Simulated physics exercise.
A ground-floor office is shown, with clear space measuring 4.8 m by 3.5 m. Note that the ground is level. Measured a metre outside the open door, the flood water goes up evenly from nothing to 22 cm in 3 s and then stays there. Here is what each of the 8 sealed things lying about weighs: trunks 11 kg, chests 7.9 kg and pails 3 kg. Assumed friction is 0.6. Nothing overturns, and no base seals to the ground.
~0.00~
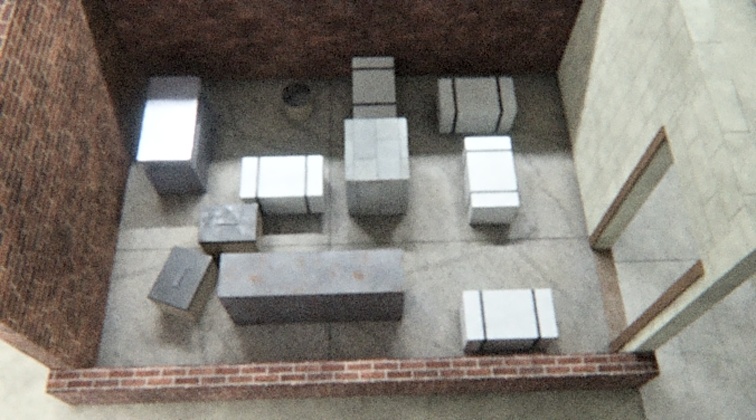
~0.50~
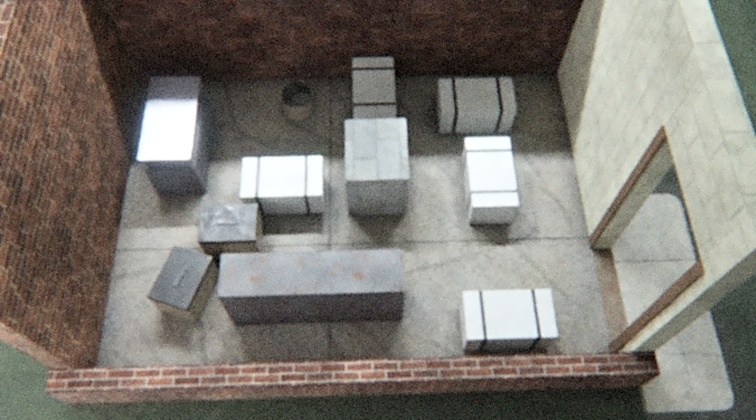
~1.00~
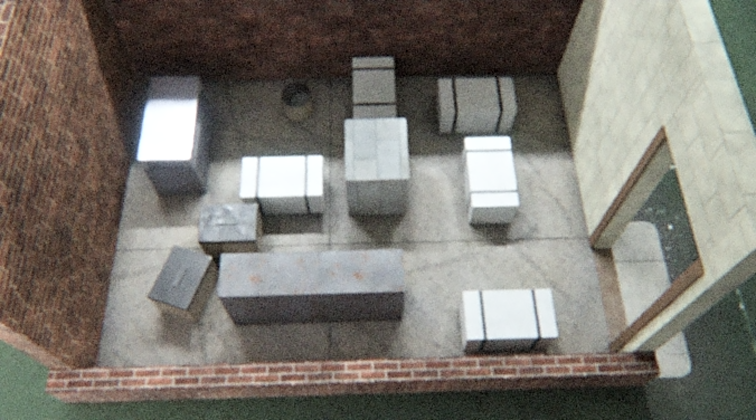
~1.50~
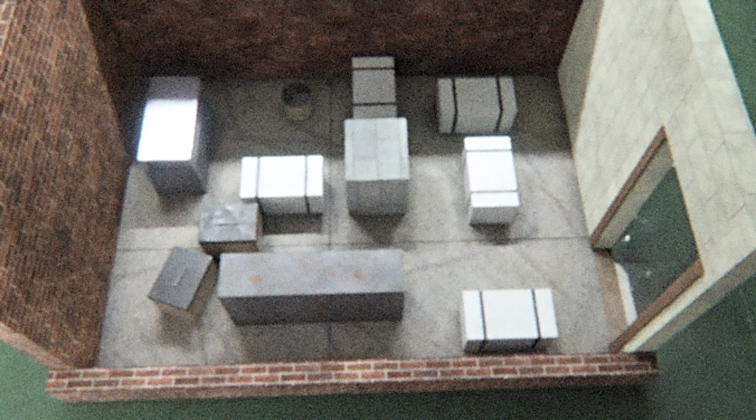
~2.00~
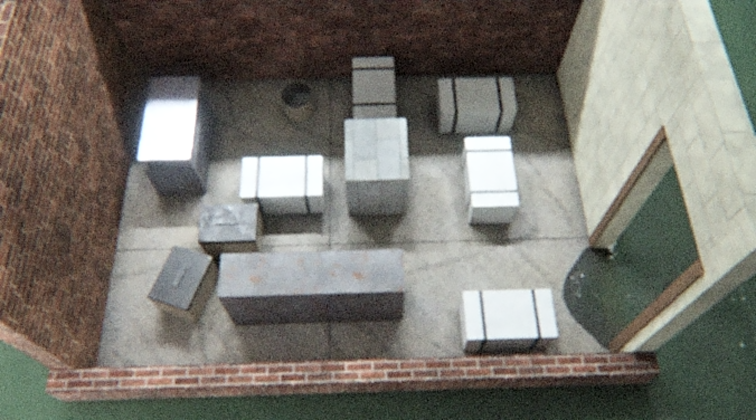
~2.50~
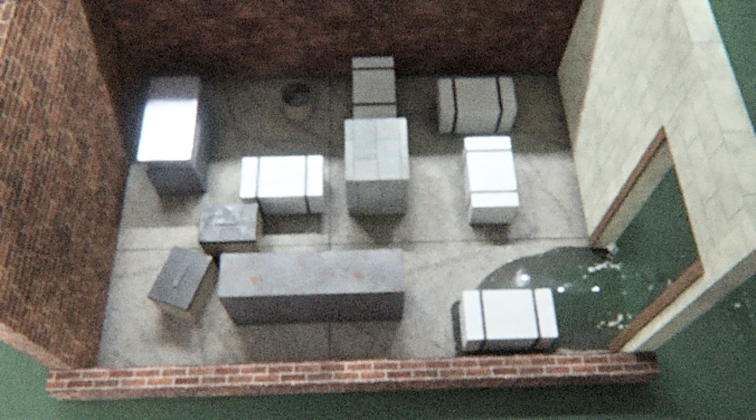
Brick-walled office with trunks and boxes standing still, dark water spreading over the ground outside, then entering through the right doorway.
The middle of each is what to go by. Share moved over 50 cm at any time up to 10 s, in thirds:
The share that gets pushed that far will be a third to two thirds.
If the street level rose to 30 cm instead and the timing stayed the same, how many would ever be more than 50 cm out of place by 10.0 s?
In that case the number is 6.
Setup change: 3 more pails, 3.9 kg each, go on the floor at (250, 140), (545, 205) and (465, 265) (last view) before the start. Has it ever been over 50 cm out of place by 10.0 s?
In order: Below the mark, below the mark, above the mark.
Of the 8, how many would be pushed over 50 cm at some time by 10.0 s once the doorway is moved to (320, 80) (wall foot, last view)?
Then 6.
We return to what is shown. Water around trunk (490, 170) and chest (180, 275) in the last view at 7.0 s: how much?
Close to 5 and 10 centimetres.
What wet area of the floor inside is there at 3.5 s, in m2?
Roughly 3.5 m2 of it is wet.
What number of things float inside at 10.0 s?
I get 7.
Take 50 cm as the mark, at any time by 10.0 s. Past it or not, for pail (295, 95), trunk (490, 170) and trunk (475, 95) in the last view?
Within, beyond, beyond.
After 3.5 s 0 of 8 are over 50 cm from their spots; 0 afloat.
After 4.5 s 1 of 8 are over 50 cm from their spots; 1 afloat.
After 7.0 s 4 of 8 are over 50 cm from their spots; 4 afloat.
After 10.0 s 4 of 8 are over 50 cm from their spots, and 5 have been at some point; 7 afloat.
